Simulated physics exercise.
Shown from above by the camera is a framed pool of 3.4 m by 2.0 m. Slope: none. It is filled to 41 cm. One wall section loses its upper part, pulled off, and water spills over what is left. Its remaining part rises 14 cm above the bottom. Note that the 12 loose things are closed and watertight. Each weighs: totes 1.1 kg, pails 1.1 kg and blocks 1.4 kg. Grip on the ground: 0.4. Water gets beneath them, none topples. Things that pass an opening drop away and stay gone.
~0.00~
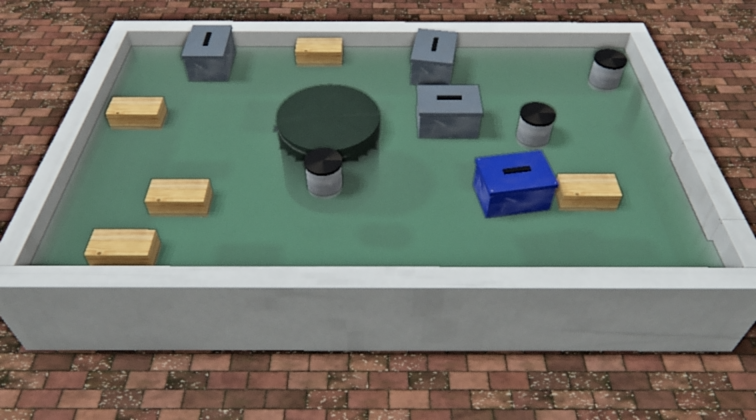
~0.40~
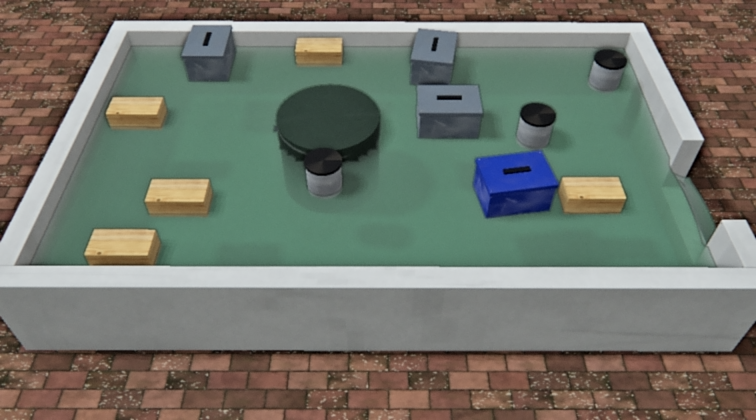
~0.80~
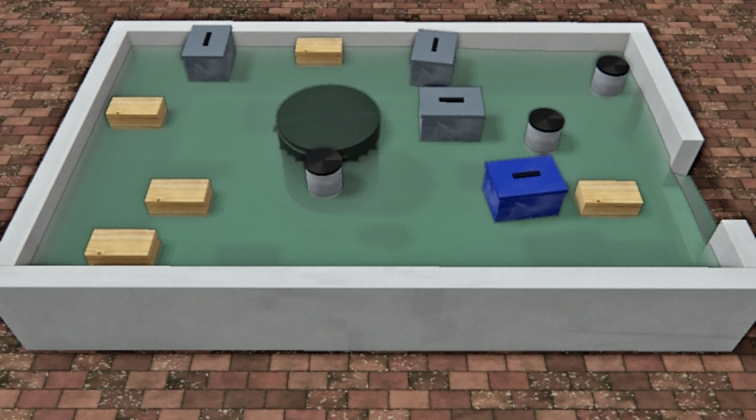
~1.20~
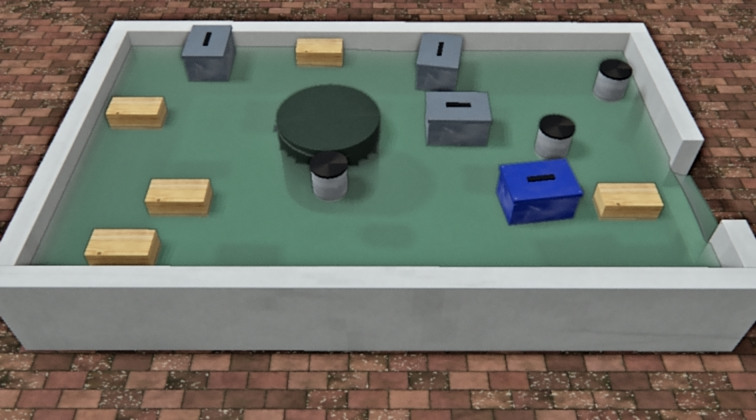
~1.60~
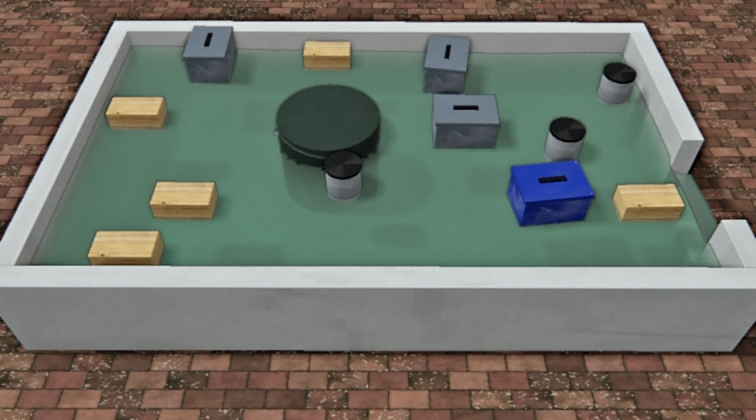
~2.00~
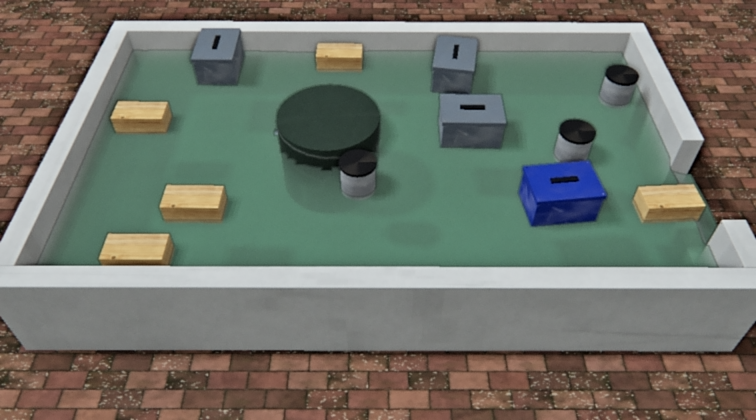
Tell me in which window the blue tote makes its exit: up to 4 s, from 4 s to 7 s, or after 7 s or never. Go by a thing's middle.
It clears out between the two moments.
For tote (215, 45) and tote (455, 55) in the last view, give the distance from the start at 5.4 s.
So you get 10 cm for the one named first, 30 cm for the other.
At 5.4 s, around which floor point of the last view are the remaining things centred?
The centre sits near (359, 178).
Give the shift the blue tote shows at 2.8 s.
Roughly 40 cm by then.
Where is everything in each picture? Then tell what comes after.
In the first frame, the blue tote at (517, 171), afloat; about 2660 L in view; 0 of 12 have shifted.
In the second frame, the blue tote at (517, 171) floats; about 2630 L in view; 0 of 12 have shifted.
In the third frame, the blue tote at (526, 176), afloat, 5 cm from its start; about 2590 L in view; 3 of 12 have shifted.
In the fourth frame, the blue tote at (541, 179) floats, 13 cm from its start; about 2550 L in view; 5 of 12 have shifted.
In the fifth frame, the blue tote at (552, 181) floats, 19 cm from its start; about 2510 L in view; 8 of 12 have shifted.
In the sixth frame, the blue tote at (564, 181) floats, 25 cm from its start; 38 cm deep round most things; 11 of 12 have shifted.
After 2.8 s the blue tote is near (596, 183), 0.4 m from its start, afloat; 1 of 12 are out; 11 afloat.
After 5.4 s the blue tote has gone out (at 5.1 s); 3 of 12 are out; 9 afloat.
After 8.0 s the blue tote has gone out (at 5.1 s); 4 of 12 are out; 8 afloat.
After 12.0 s the blue tote has gone out (at 5.1 s); 4 of 12 are out; 8 afloat.
